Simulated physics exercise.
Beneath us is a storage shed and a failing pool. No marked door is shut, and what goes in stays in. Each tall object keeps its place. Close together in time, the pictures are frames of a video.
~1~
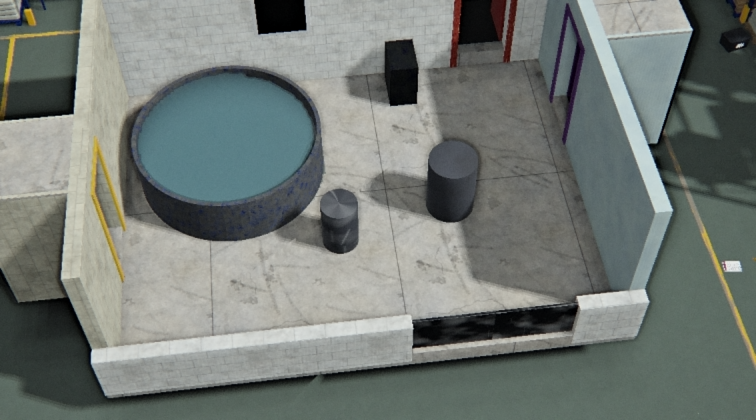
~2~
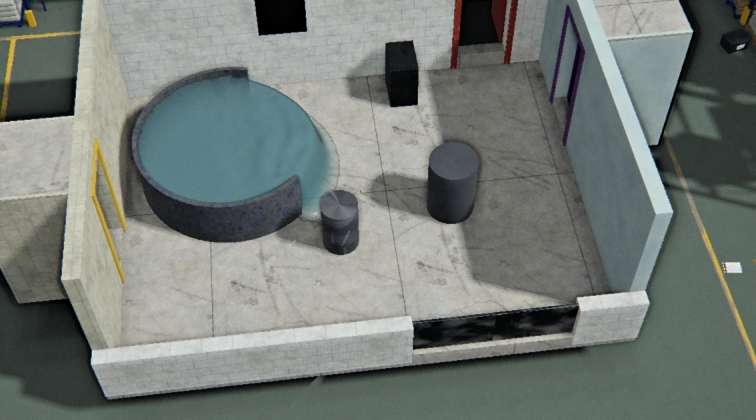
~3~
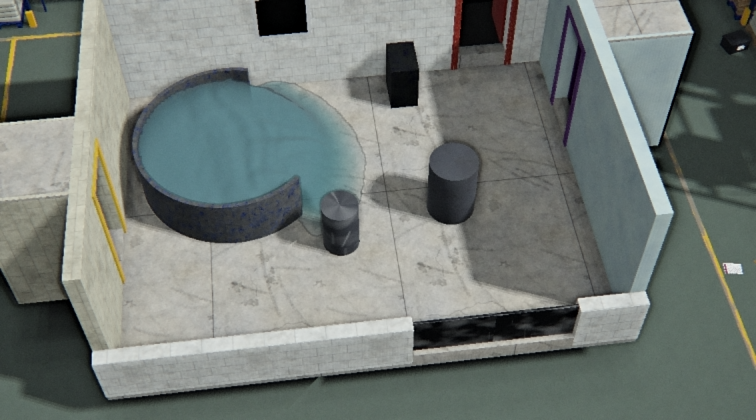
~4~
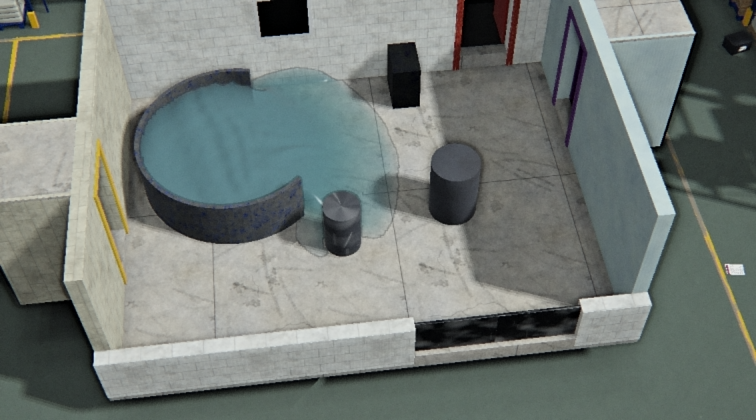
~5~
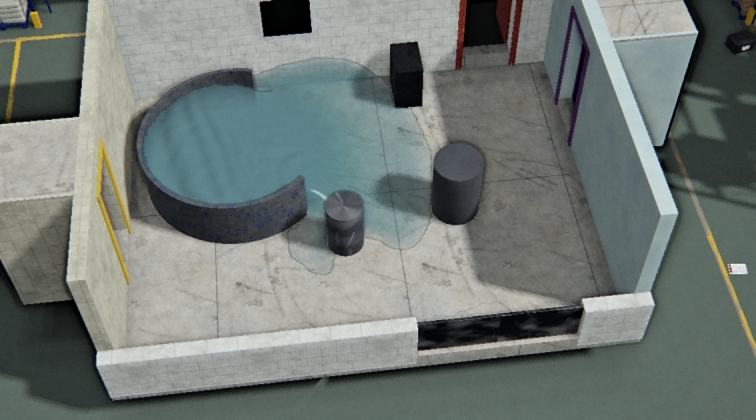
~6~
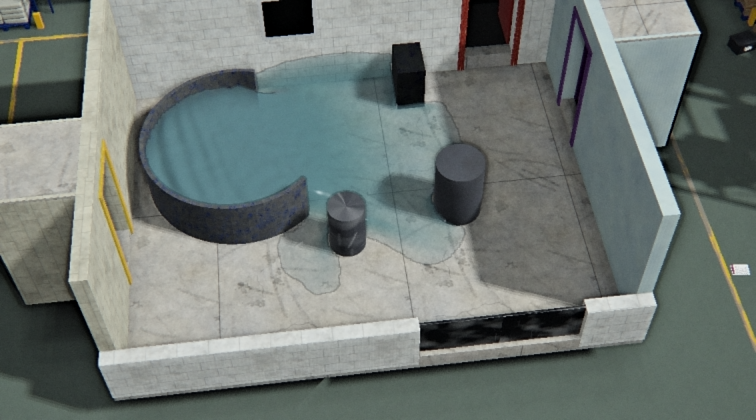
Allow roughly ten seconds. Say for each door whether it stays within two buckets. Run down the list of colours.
The red door stays within two buckets; the yellow door goes past two buckets; the purple door goes past two buckets.
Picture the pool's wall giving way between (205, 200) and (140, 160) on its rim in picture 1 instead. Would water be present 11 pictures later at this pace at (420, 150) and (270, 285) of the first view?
Well, the first place would be still bare and the second one submerged.
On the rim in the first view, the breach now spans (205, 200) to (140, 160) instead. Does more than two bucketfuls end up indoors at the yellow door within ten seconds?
I reckon the yellow one exceeds it.
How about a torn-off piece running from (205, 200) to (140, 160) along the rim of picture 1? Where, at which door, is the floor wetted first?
The yellow-painted one.
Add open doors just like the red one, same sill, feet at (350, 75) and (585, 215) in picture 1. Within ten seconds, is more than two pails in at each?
First tops the limit, then falls short.
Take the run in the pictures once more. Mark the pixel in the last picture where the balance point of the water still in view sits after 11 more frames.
The centre of mass sits at about (351, 155).
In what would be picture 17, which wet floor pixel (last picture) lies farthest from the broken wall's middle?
Somewhere around (620, 321).
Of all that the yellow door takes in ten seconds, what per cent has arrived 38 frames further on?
Around 0 %.
A moment on, water covers 60 % of the floor; the red door wet at the sill, nothing in, the yellow door not reached, the purple door wet at the sill, nothing in.
Next, water covers 65 % of the floor; the red door wet at the sill, nothing in, the yellow door not reached, the purple door over two buckets in.
Then, water covers 80 % of the floor; the red door wet at the sill, nothing in, the yellow door wet at the sill, nothing in, the purple door far over two buckets in.
Later, water covers 100 % of the floor; the red door wet at the sill, nothing in, the yellow door wet at the sill, nothing in, the purple door far over two buckets in.
In the end, water covers 100 % of the floor; the red door wet at the sill, nothing in, the yellow door over two buckets in, the purple door far over two buckets in.
